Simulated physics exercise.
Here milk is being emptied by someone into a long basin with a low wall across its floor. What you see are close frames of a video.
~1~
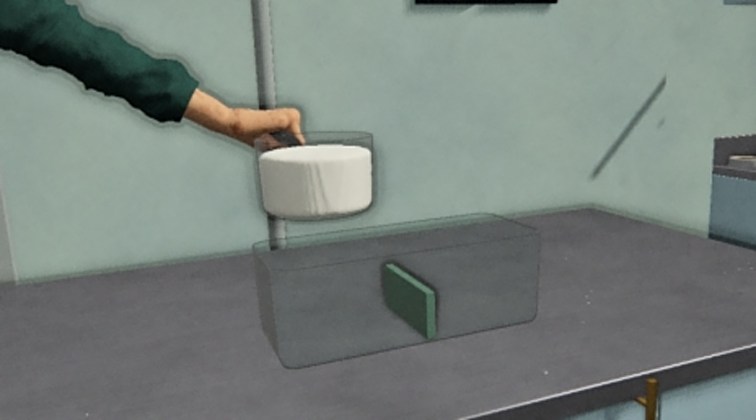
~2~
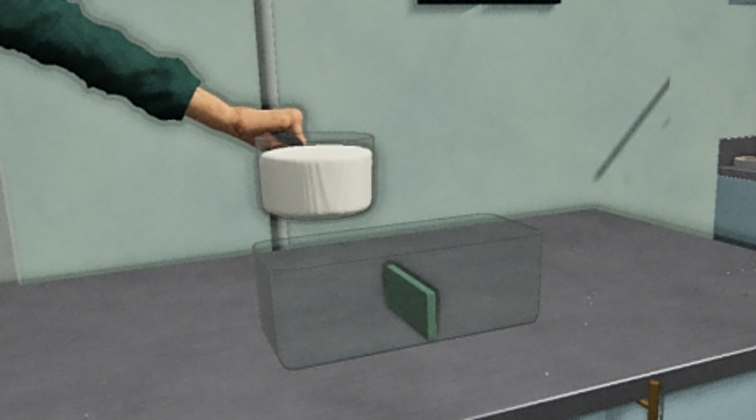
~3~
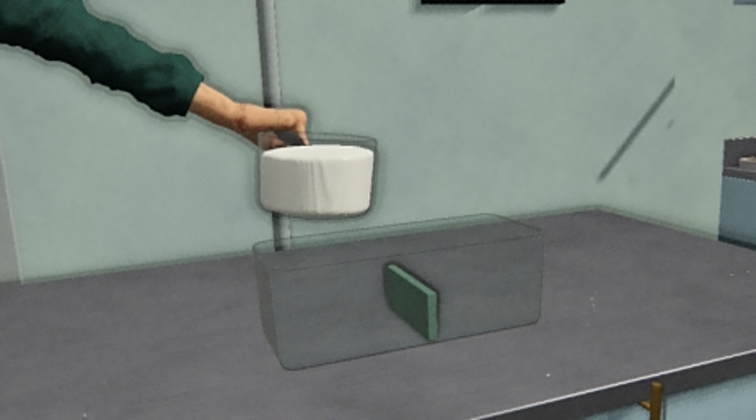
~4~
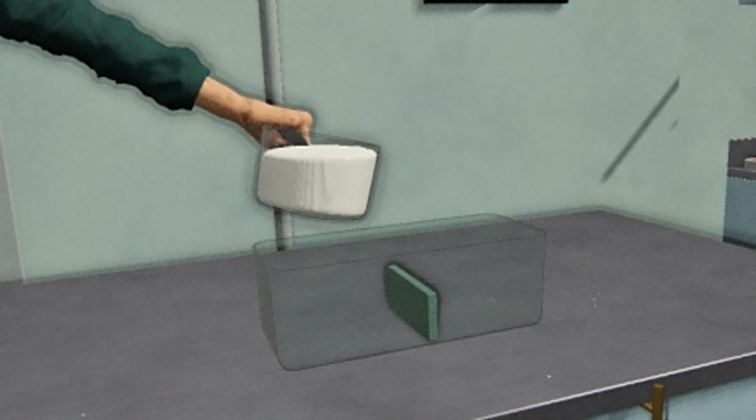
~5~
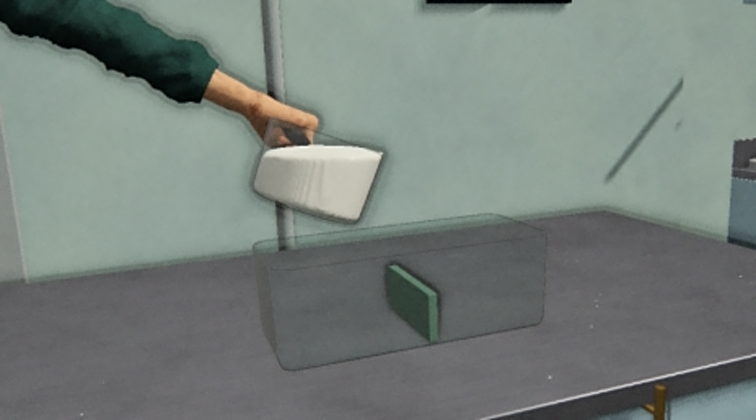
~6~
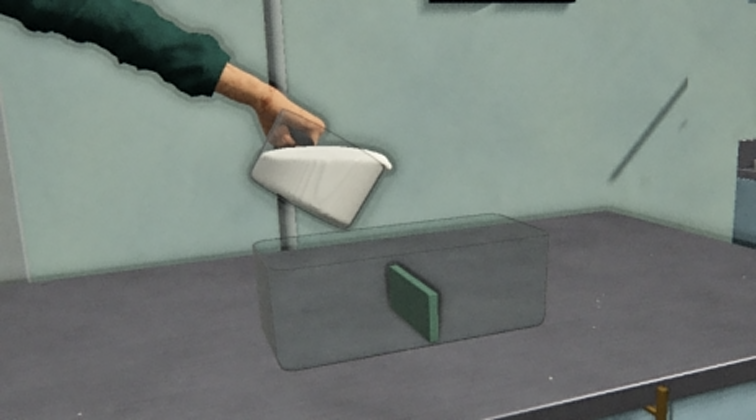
A clear container of milk, held by a hand in a green sleeve, stayed almost level above a long see-through basin, then tilted steadily to the right until milk reached over its rim.
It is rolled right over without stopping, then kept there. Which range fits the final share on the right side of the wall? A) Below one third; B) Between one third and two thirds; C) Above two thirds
Answer: B.
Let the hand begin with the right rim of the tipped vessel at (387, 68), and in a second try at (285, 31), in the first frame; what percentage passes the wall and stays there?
You'd get 85 percent from the first and 5 percent from the second.
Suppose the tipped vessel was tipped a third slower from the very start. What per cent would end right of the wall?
It comes to some 60 per cent.
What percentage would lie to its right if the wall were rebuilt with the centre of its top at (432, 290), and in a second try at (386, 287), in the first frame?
In order, near 20 and 75 in a hundred.
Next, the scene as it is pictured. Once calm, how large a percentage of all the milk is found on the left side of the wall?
Close to 50 per cent.
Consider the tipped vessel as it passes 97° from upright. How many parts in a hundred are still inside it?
I'd put it near 35 %.
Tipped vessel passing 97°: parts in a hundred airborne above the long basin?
Estimated: 25 per cent or thereabouts.
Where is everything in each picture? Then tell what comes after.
In the first picture, it leans 0°; its right rim is at (368, 135); the milk meets the walls at (259, 157) and (365, 148); the long basin's rim runs from (262, 258) to (515, 223); the wall's top is at (408, 279).
In the second picture, it leans 1°; its right rim is at (369, 136); the milk meets the walls at (259, 156) and (366, 149).
In the third picture, it leans 6°; its right rim is at (372, 140); the milk meets the walls at (261, 156) and (368, 149).
In the fourth picture, it leans 13°; its right rim is at (376, 147); the milk meets the walls at (263, 155) and (371, 150).
In the fifth picture, it leans 22°; its right rim is at (379, 156); the milk meets the walls at (262, 157) and (376, 150).
In the sixth picture, it leans 33°; its right rim is at (380, 168); the milk meets the walls at (256, 159) and (376, 159); 3 per cent is over the edge.
A moment on, the tilt is 97° and 33 per cent is still to pour, 11 is left of the wall and 32 right of it.
Next, the tilt is 116° and 4 per cent is still to pour, 46 is left of the wall and 47 right of it.
Then the tilt is 116° and 0 per cent is still to pour, 52 is left of the wall and 47 right of it.
Later the tilt is 116° and 0 per cent is still to pour, 52 is left of the wall and 47 right of it.
In the end 52 per cent lies left of the wall, 47 right of it and 1 outside.
